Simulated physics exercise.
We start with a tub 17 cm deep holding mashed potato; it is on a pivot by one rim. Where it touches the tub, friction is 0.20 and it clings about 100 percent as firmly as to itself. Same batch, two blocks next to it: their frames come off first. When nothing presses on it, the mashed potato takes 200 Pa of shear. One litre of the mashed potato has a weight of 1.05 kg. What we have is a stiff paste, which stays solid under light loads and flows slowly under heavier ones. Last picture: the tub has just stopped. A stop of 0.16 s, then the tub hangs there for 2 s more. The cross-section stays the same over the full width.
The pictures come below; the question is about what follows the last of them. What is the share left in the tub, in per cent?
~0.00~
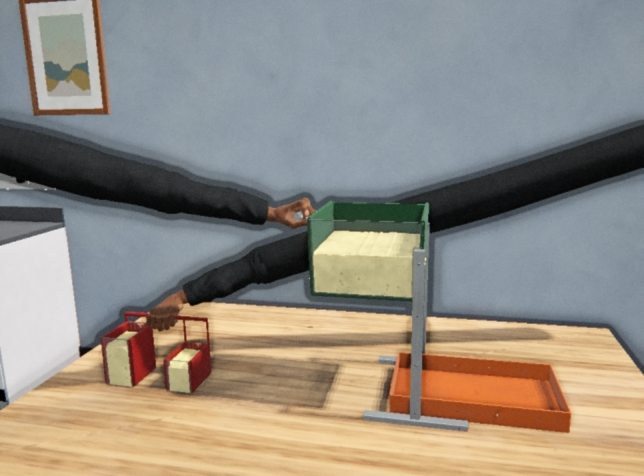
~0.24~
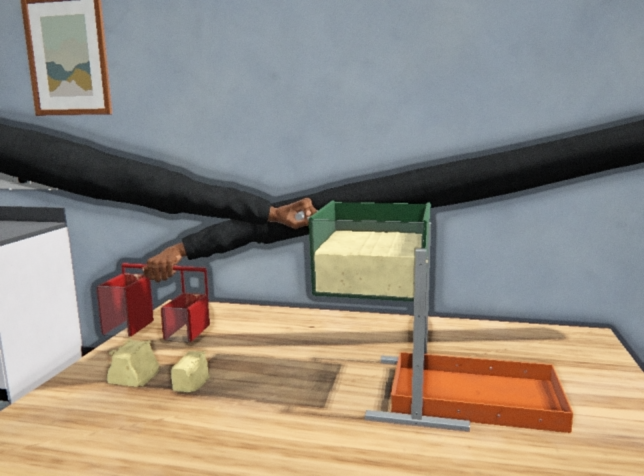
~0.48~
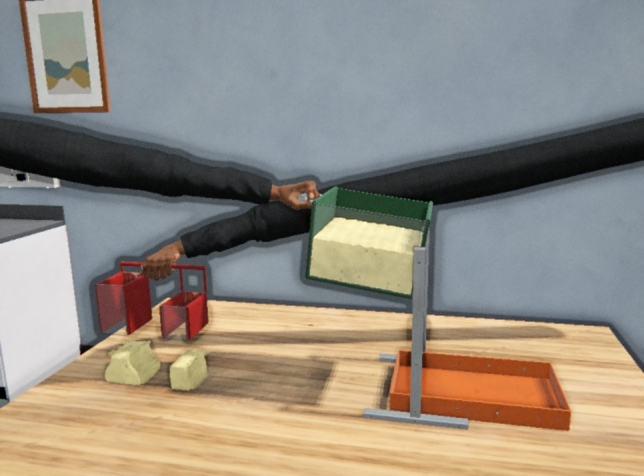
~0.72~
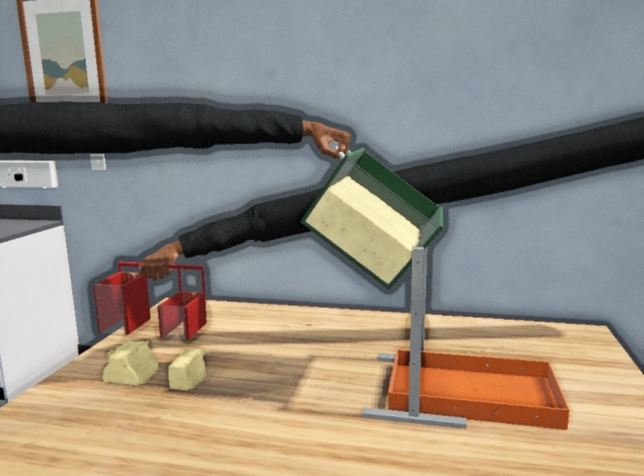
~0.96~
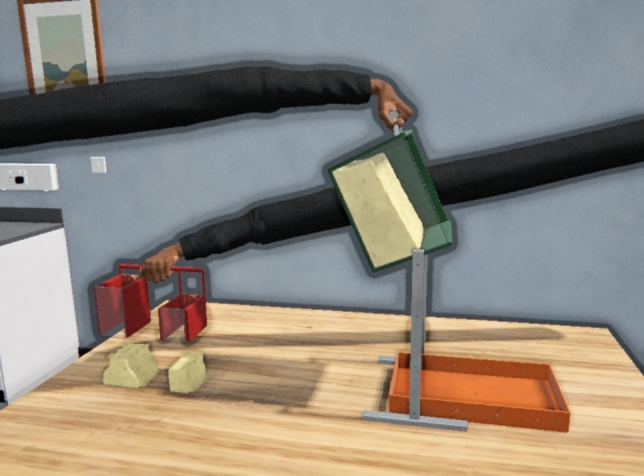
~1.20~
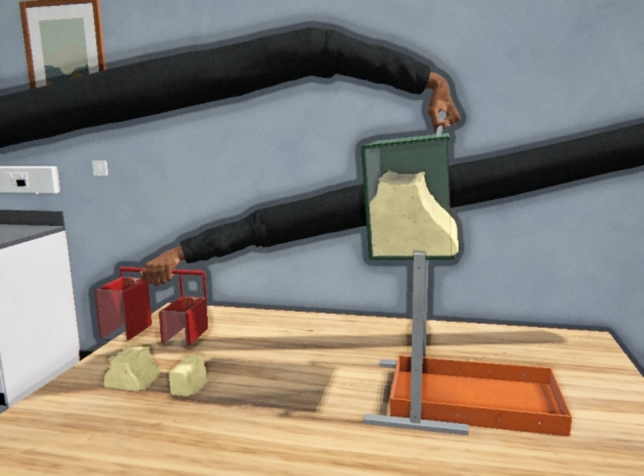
About 58 %.
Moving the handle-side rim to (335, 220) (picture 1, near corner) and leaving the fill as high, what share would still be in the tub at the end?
That would leave about 80 % in the tub.
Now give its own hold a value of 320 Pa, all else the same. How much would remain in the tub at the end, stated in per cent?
That works out near 75 %.
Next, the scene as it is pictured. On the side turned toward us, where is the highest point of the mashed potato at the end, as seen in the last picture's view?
Highest point: Approx. (393, 219).
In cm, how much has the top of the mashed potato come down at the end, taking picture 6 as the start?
8 cm.
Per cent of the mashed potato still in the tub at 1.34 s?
Around 85 per cent.
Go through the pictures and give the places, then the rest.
The first frame shows handle-side rim at (311, 219), tilt 0 degrees; crest of the mashed potato at (375, 255); block heights 11 cm, 7.3 cm (left to right).
The second frame shows handle-side rim at (313, 219), tilt 0 degrees; crest of the mashed potato at (376, 255); block heights 9.0 cm, 7.2 cm (left to right).
The third frame shows handle-side rim at (316, 203), tilt 8 degrees; crest of the mashed potato at (319, 238); block heights 8.4 cm, 7.1 cm (left to right).
The fourth frame shows handle-side rim at (348, 159), tilt 36 degrees; crest of the mashed potato at (332, 191); block heights 8.3 cm, 7.1 cm (left to right).
The fifth frame shows handle-side rim at (404, 137), tilt 66 degrees; crest of the mashed potato at (373, 161); block heights 8.3 cm, 7.1 cm (left to right).
The sixth frame shows handle-side rim at (448, 141), tilt 86 degrees; crest of the mashed potato at (383, 183); block heights 8.3 cm, 7.1 cm (left to right).
After 1.34 s, the tub is at 86 degrees and holds 86 %.
After 1.51 s, the tub is at 86 degrees and holds 66 %.
After 1.68 s, the tub is at 86 degrees and holds 59 %.
After 1.85 s, the tub is at 86 degrees and holds 58 %.
After 3.20 s, the tub is at 86 degrees and holds 58 %.
